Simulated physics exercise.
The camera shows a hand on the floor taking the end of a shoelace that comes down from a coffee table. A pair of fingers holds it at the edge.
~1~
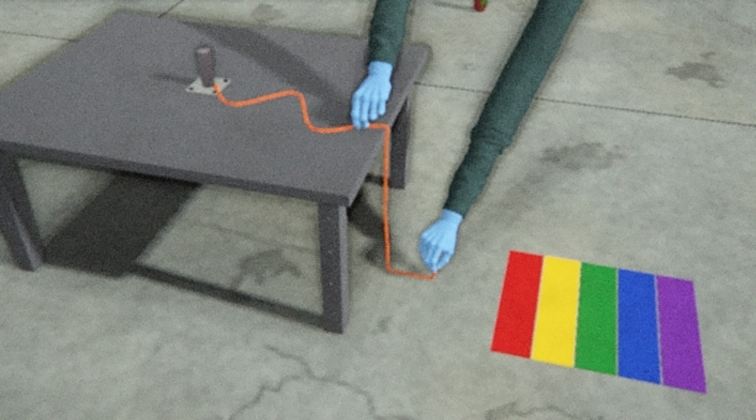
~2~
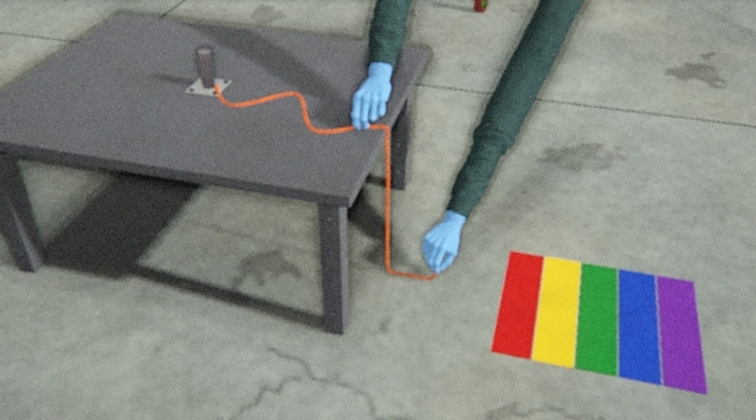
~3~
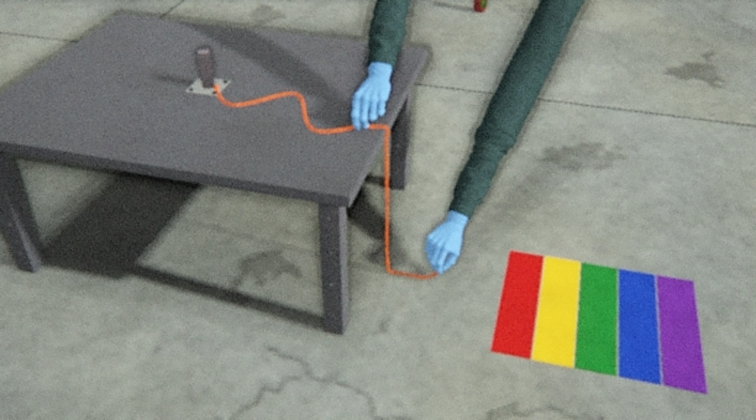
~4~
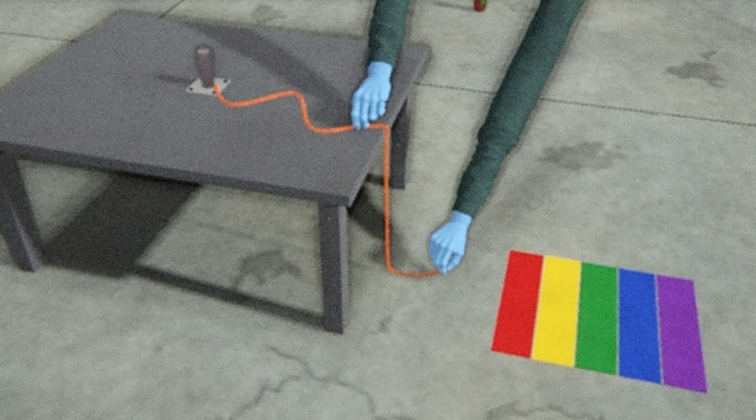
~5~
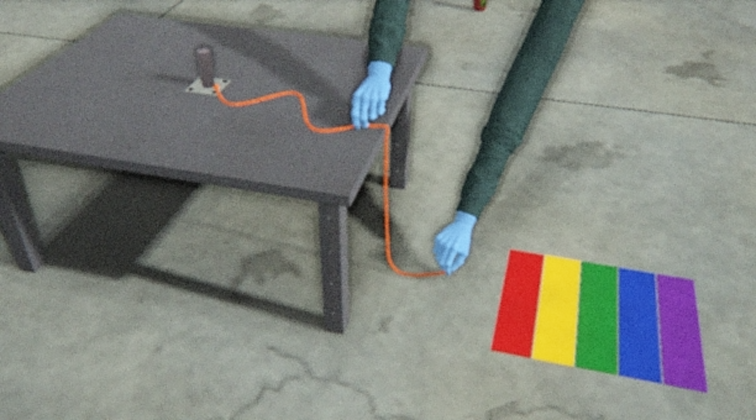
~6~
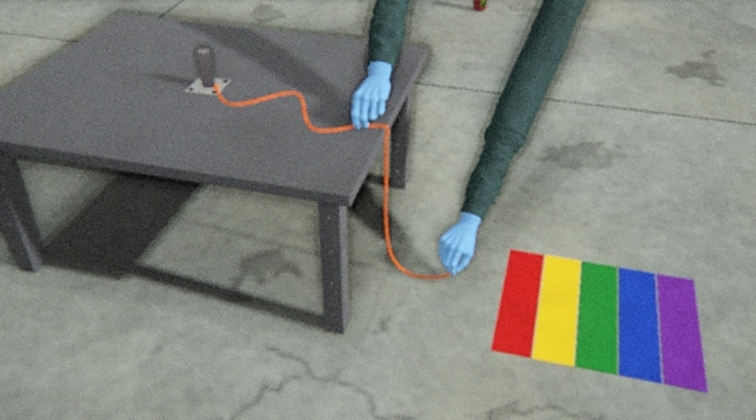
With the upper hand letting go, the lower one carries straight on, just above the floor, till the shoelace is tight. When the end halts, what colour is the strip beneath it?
Blue.
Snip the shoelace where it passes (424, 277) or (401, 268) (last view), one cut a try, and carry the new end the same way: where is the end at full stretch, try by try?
Estimated pixels: (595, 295) then (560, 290).
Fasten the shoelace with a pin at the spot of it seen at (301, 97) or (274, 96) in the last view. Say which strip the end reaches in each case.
Try 1: Green; try 2: Green.
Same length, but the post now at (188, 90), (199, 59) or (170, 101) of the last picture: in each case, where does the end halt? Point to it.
The places are (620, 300), (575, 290) and (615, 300).
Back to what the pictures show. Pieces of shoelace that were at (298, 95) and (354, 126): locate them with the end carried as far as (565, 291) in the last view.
Near (321, 105) and (400, 159).
Soon after, end near (565, 291); over yellow.
After that, end near (611, 299); over green.
At the stop, end near (639, 304); over blue. The blue one.
